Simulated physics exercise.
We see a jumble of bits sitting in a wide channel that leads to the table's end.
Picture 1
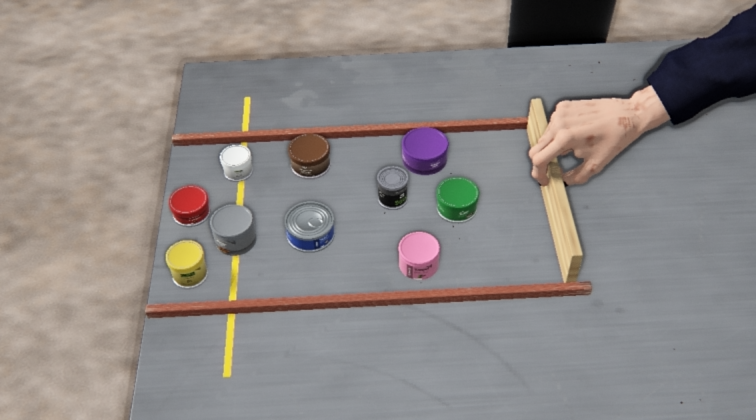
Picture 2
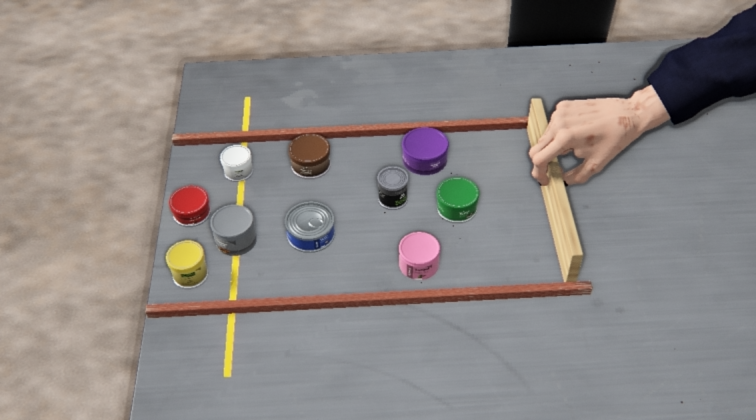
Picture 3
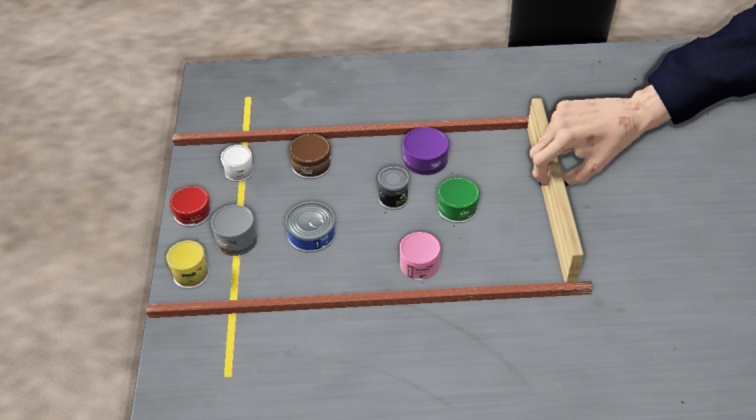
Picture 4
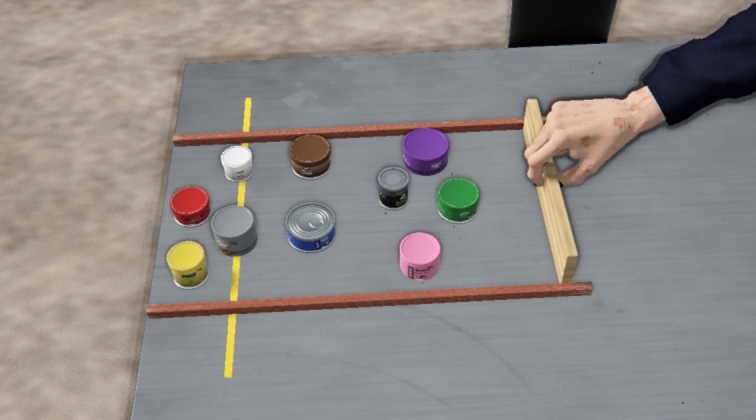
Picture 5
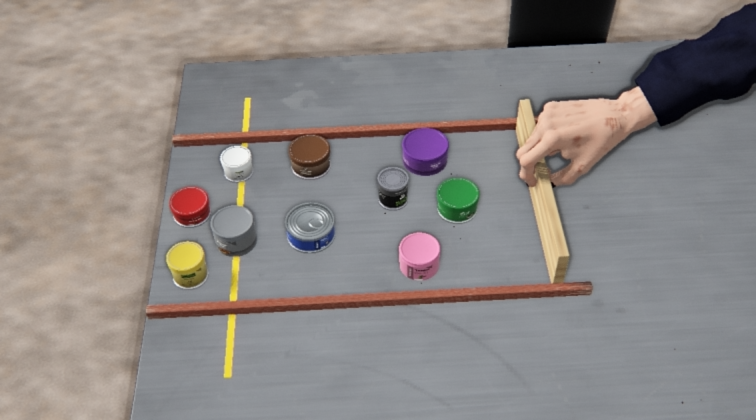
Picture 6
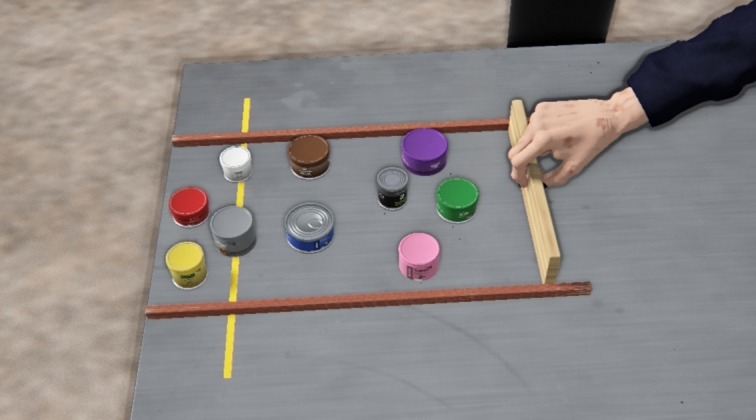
A hand slides a wooden board slightly left toward colourful tins scattered between two rails.
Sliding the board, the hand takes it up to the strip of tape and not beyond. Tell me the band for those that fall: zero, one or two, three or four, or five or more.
I predict the table will shed one or two pieces.
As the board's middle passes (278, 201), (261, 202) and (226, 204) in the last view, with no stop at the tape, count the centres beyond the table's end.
0; 1; 2.
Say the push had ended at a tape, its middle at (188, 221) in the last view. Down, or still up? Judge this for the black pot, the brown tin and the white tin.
Black pot stays put, brown tin goes off, white tin goes off.
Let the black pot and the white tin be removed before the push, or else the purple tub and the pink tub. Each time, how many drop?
You'd count 0 the first time and 0 the second time.
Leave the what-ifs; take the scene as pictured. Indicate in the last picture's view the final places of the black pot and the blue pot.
Black pot at (224, 184), blue pot at (211, 250).
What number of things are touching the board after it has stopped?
It's 5 of them.
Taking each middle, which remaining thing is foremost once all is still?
That one is the brown tin.
Soon after, none off yet; red tin at rest near (190, 208); yellow pot at rest near (188, 266); white tin at rest near (237, 165).
After that, none off yet; red tin at rest near (190, 208); yellow pot at rest near (188, 266); white tin moving near (233, 165).
In the end, the number that fall off is one or two; gone, white tin.
